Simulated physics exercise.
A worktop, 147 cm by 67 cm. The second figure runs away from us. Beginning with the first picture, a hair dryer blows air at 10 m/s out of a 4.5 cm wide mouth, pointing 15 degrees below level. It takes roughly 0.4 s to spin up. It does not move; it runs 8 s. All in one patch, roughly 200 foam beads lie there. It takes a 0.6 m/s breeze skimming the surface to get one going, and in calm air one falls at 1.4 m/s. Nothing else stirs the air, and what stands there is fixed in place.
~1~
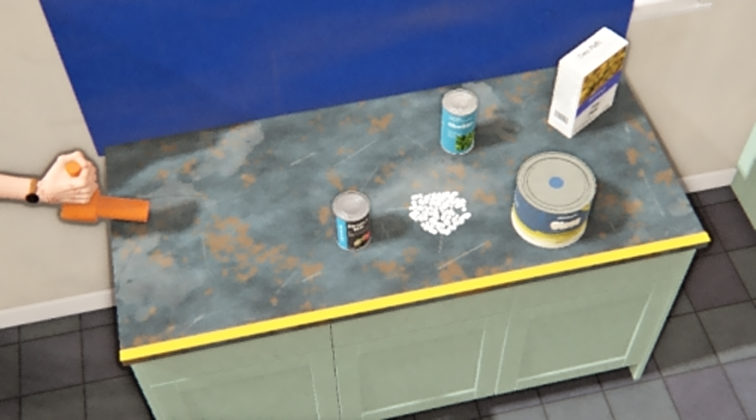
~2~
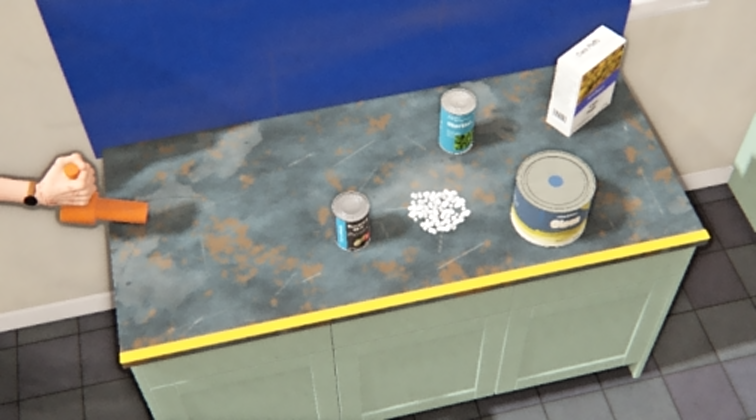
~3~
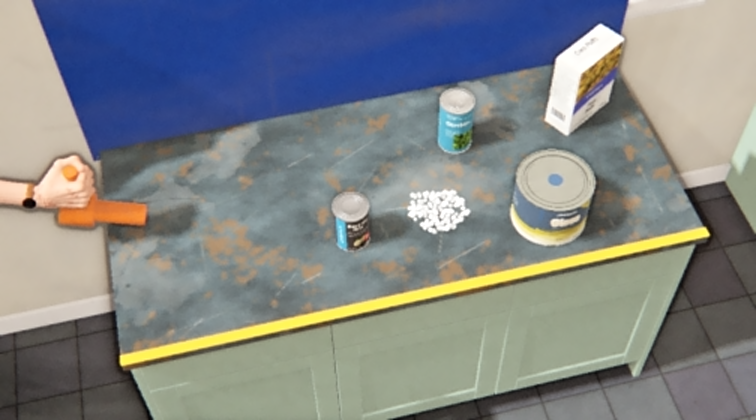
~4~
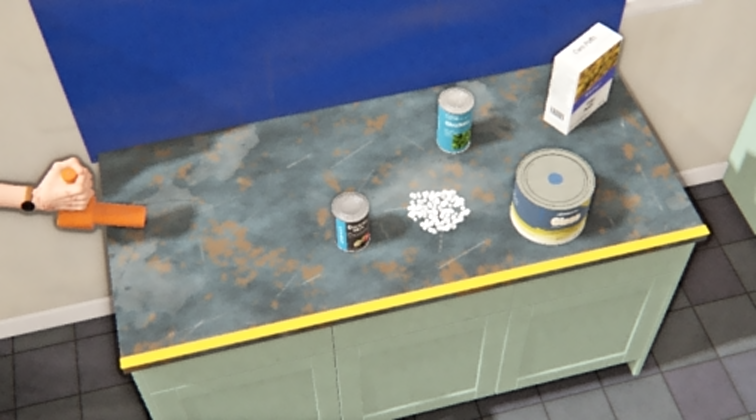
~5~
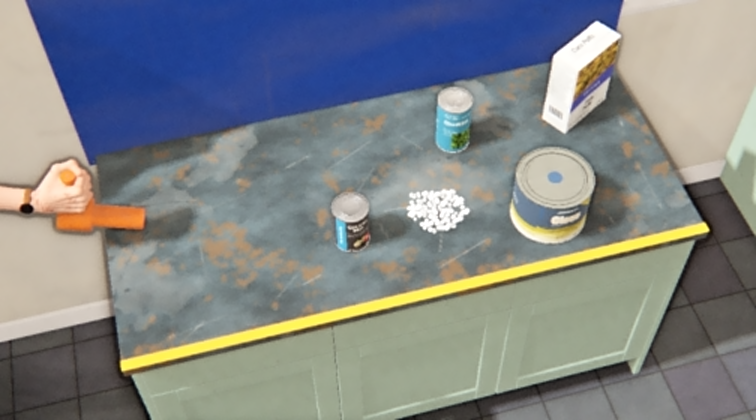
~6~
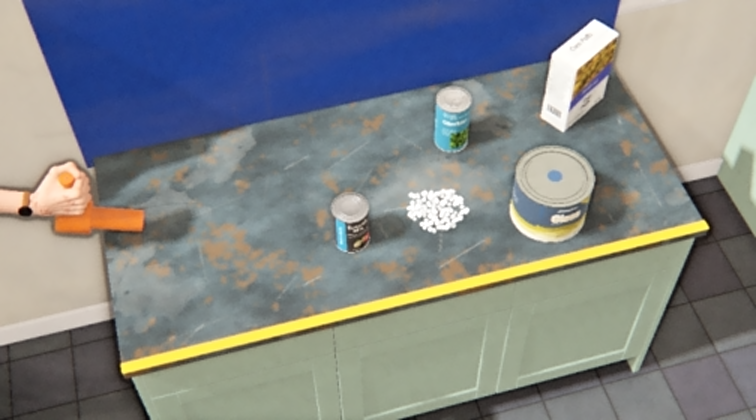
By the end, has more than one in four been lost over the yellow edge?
Yes.
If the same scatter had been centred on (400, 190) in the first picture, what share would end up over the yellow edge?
15 per cent.
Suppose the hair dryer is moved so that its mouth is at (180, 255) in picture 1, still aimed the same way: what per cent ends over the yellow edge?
In that case roughly 0 percent.
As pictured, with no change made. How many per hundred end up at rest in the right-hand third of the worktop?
I'd put it at about 2 percent.
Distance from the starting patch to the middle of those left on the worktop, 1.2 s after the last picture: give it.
I'd guess near 10 cm.
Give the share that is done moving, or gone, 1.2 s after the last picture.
The share is about 30 %.
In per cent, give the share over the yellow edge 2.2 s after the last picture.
I'd put it at about 50 percent.
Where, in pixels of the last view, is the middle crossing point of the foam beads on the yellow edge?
I'd put my finger close to (522, 275).
Then, 1.2 s after the last picture, 31 % are over the yellow edge; the middle of those still in play is near (472, 223); 32 % have settled or left.
Then, 2.2 s after the last picture, 52 % are over the yellow edge; the middle of those still in play is near (510, 212); 74 % have settled or left.
Then, 4.0 s after the last picture, 64 % are over the yellow edge; 96 % have settled or left.
Then, 7.6 s after the last picture, at the end, 64 % are over the yellow edge.
